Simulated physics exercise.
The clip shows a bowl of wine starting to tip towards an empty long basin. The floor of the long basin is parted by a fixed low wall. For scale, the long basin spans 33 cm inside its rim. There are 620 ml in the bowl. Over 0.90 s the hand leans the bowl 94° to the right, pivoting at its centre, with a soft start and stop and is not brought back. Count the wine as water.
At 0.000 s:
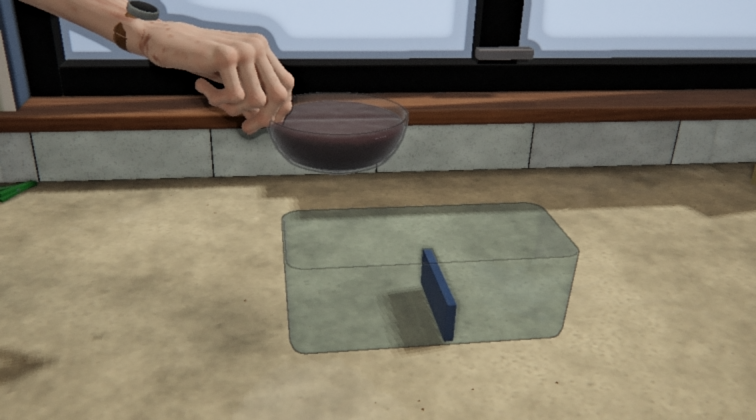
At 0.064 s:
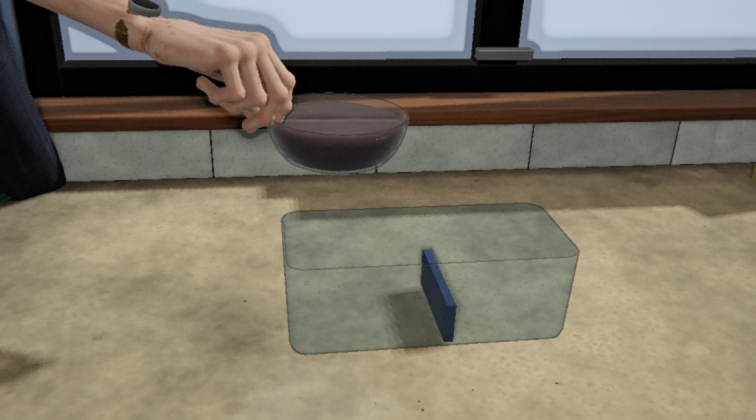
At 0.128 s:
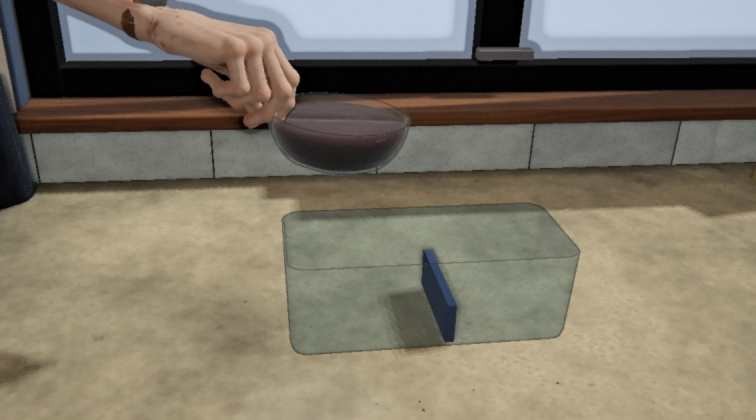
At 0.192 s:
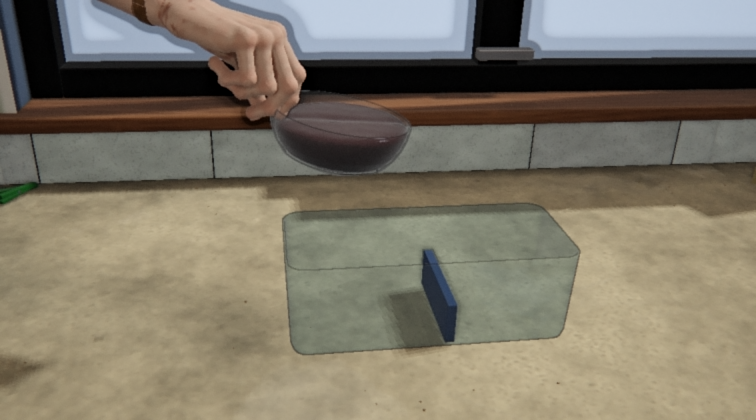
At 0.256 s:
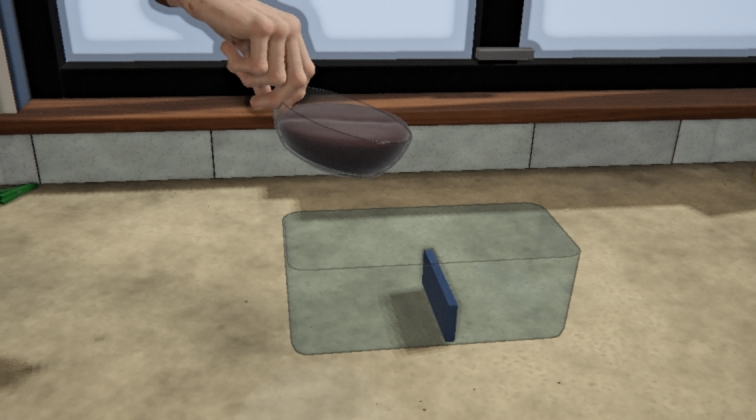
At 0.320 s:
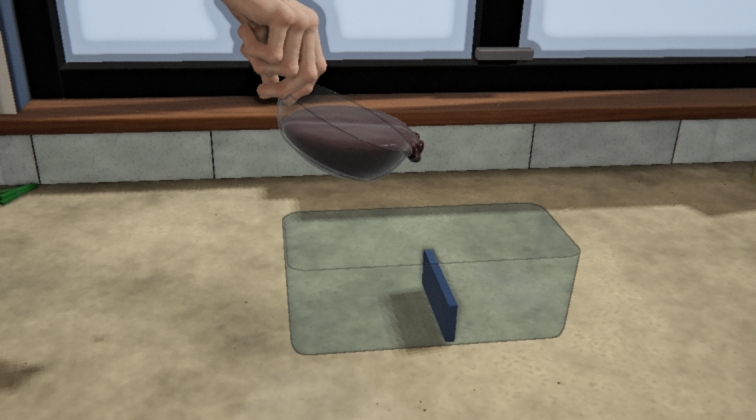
On a counter below a window, a hand tilted a clear bowl of dark red liquid to the right above an empty clear basin with a blue divider, until a little liquid slipped over the rim.
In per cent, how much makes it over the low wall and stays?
The far part has some 59 per cent.
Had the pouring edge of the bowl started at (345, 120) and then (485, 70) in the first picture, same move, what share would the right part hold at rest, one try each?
First 5, then 85 per cent.
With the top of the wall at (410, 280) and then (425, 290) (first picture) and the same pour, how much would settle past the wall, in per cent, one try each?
First 85, then 70 per cent.
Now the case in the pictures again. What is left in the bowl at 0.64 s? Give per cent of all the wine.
Some 18 per cent.
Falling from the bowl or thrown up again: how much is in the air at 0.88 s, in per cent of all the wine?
Some 3 per cent.
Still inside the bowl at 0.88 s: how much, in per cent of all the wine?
Some 1 per cent.
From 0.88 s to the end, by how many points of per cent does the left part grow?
About 4 per cent.
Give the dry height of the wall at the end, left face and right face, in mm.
Some 42 mm on the left and 32 mm on the right.
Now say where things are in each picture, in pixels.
In the first picture, tilt 0°; pouring edge (406, 113); surface from (269, 120) to (402, 117); the long basin's rim runs from (284, 240) to (560, 229); the wall's top is at (439, 276).
In the second picture, tilt 1°; pouring edge (406, 114); surface from (269, 120) to (402, 119).
In the third picture, tilt 5°; pouring edge (408, 119); surface from (271, 119) to (404, 121).
In the fourth picture, tilt 10°; pouring edge (409, 125); surface from (274, 118) to (406, 122).
In the fifth picture, tilt 18°; pouring edge (409, 134); surface from (277, 119) to (410, 126); 2 per cent is over the edge.
In the sixth picture, tilt 26°; pouring edge (408, 145); surface from (282, 121) to (403, 133); 9 per cent is over the edge.
By 0.64 s the tilt is 76° and 18 per cent is still to pour, 9 is left of the wall and 42 right of it.
By 0.88 s the tilt is 94° and 1 per cent is still to pour, 37 is left of the wall and 59 right of it.
By 1.13 s the tilt is 94° and 0 per cent is still to pour, 41 is left of the wall and 59 right of it.
By 1.40 s the tilt is 94° and 0 per cent is still to pour, 41 is left of the wall and 59 right of it.
At rest 41 per cent lies left of the wall, 59 right of it and 1 outside.
